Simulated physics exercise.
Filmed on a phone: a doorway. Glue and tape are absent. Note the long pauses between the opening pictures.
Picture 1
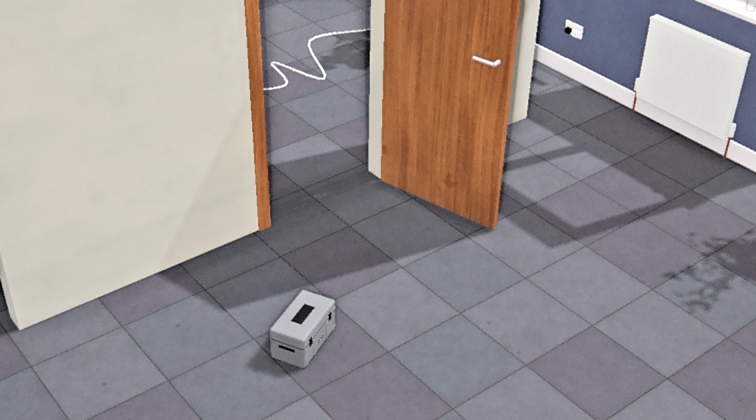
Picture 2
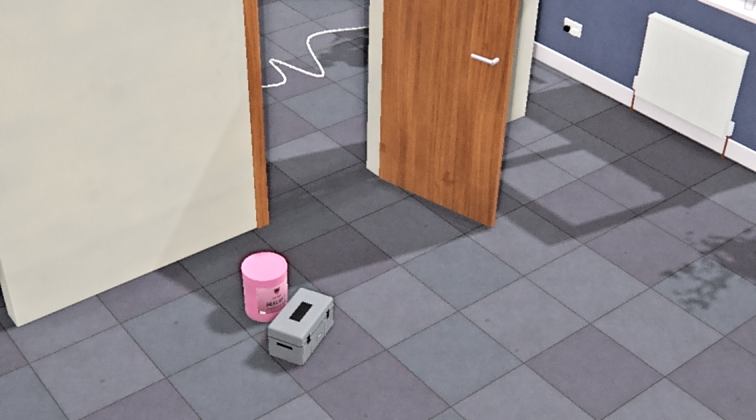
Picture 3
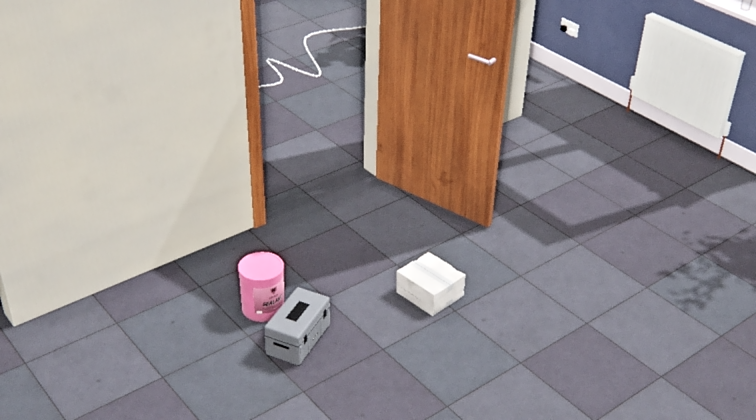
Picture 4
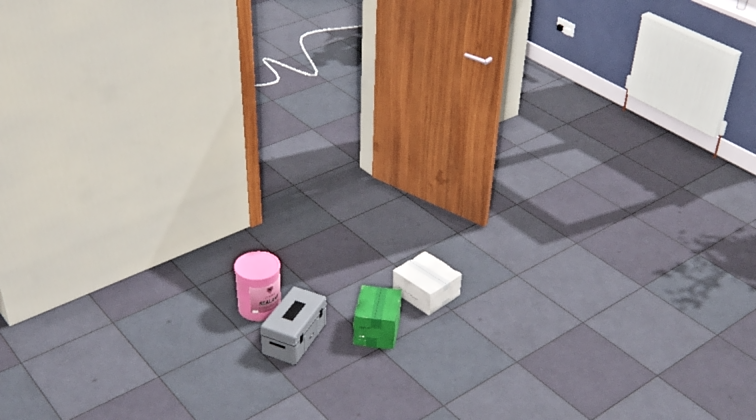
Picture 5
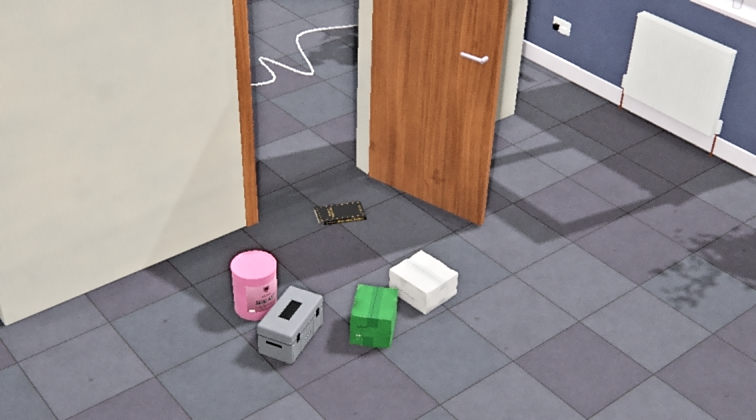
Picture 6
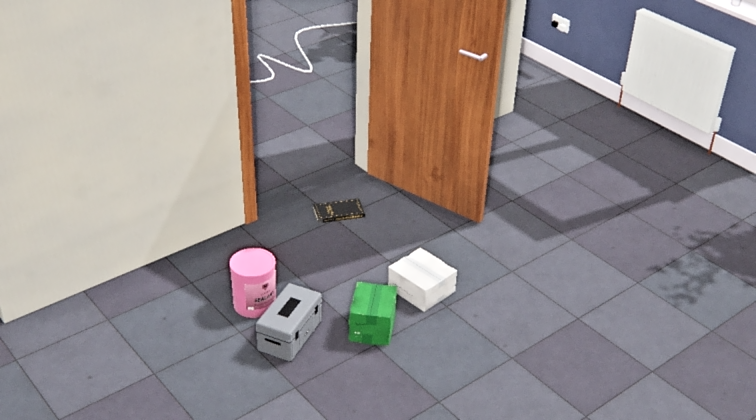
A pink pail appears behind the grey toolbox on the tiled floor, beside a wide-open wooden door that stays still. A white parcel then shows up to the right, followed by a green parcel between it and the toolbox. Lastly, a black book appears near the doorway, and everything remains in place.
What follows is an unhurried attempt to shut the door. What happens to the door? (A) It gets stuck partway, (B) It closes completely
It closes completely (B).
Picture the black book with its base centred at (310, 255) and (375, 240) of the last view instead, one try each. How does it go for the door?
Try 1: Door ends up flush. Try 2: Door stays partly open.
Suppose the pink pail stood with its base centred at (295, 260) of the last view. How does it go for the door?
It makes it all the way then.
Then, 1.50 s past the last view, open by 51°.
Then, 2.10 s past the last view, open by 23°; black book displaced about its own width near (303, 204).
Finally, open by 0°; moved from the start, black book; the other 4 still in place. Final places as the last picture's camera would see them, black book near (281, 196).
